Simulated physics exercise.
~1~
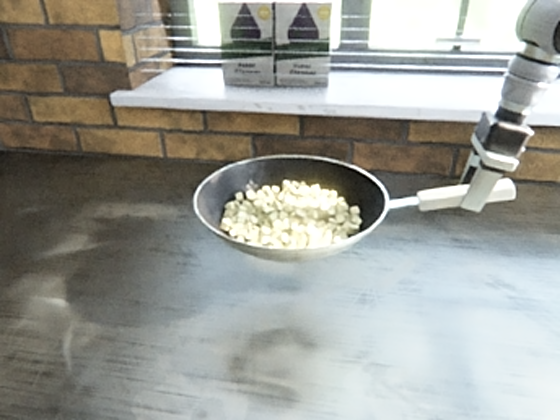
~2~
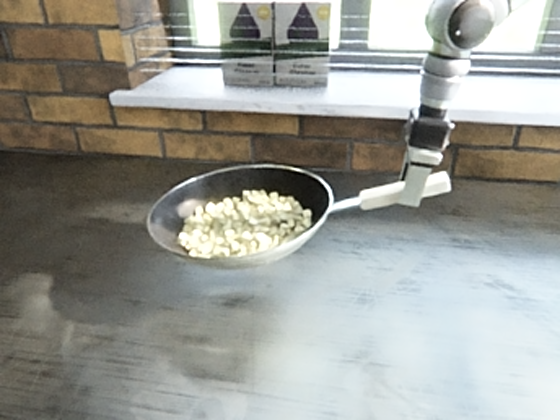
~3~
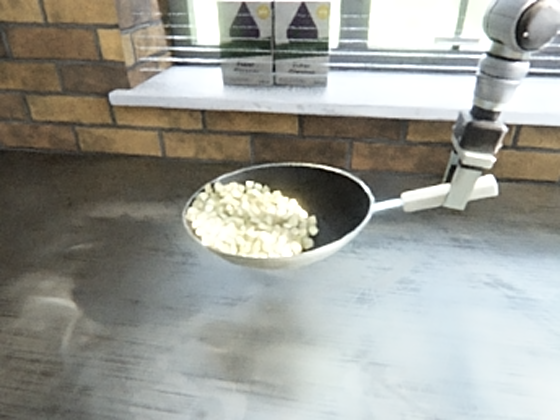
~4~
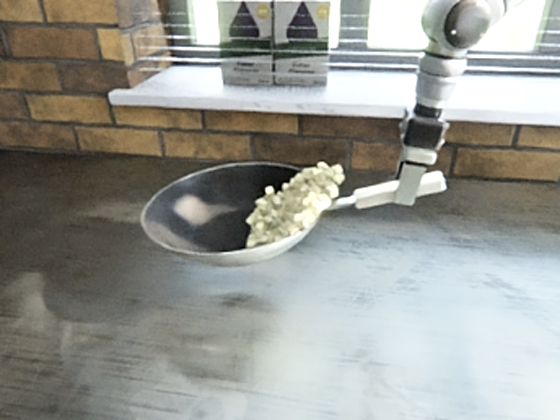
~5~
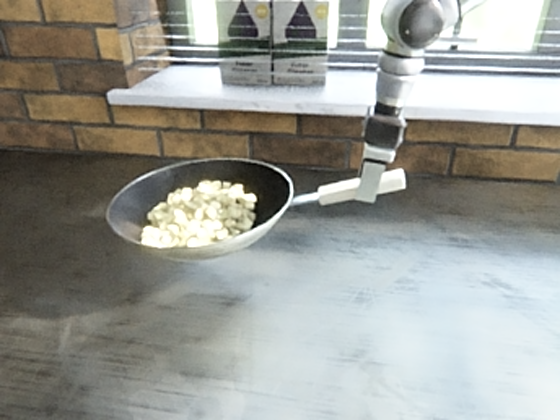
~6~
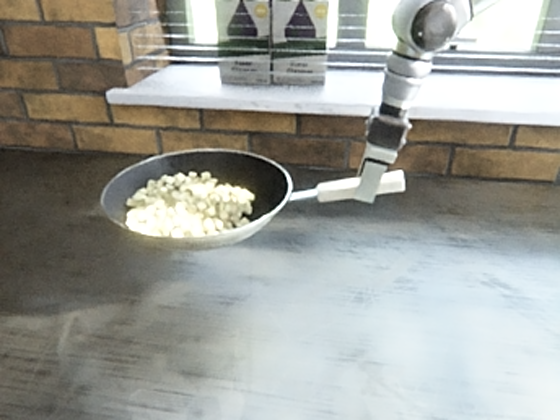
We see a robotic gripper holding a dark wok of pale diced pieces above a grey surface, shifting it left, right and left again. The pieces slide left, heap up toward the handle, then settle back in the wok, which ends held farther left, still loaded.
